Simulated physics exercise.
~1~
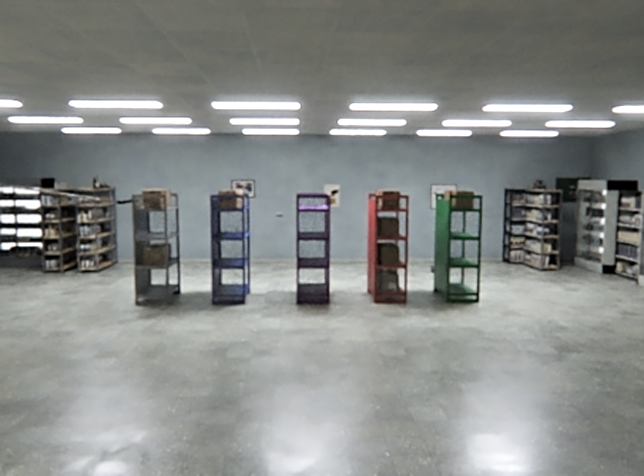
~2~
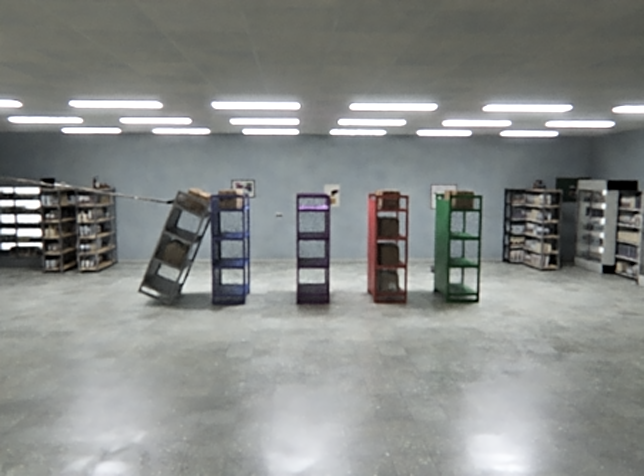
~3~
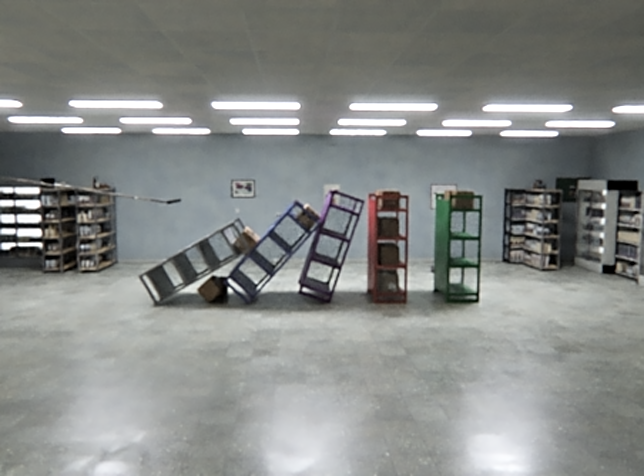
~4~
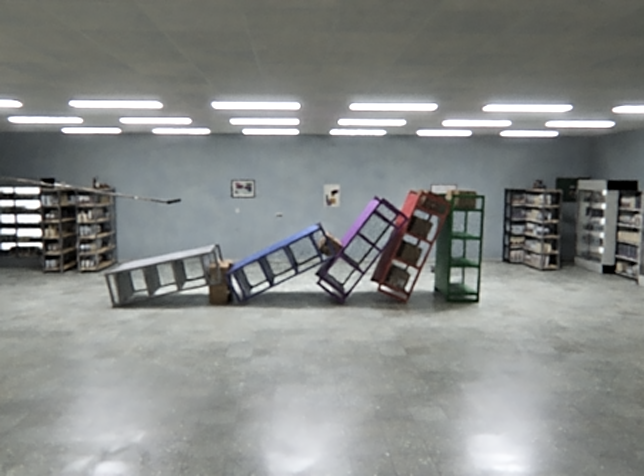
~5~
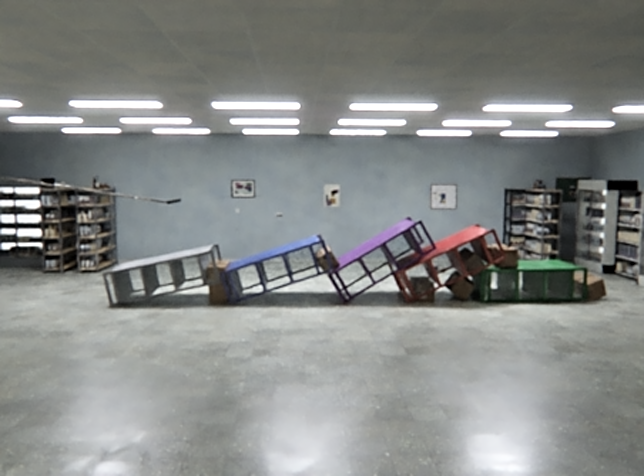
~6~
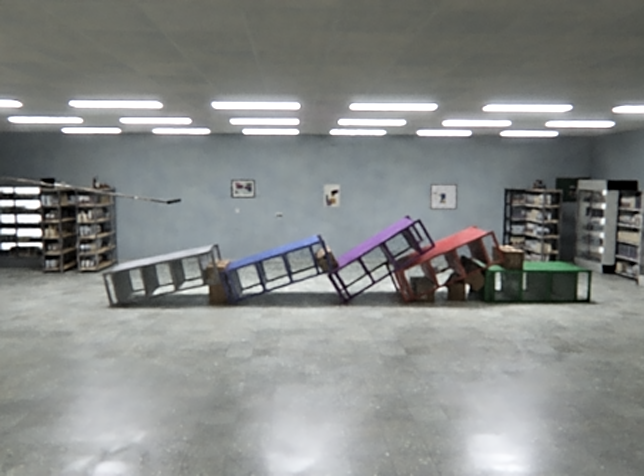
In a wide grey room with strip lights and bookshelves along the far wall, seen from the front by a still camera, five light racks stand in a row, grey, blue, purple, red and green from left to right, with brown cartons on some shelves. A long pole reaches in from the left and pushes the grey rack over to the right. It topples into the blue one, which knocks the purple, and that tips the red into the green. Cartons spill out as they fall. The green rack ends flat on the floor, the others lean low in a line, and none stays standing.
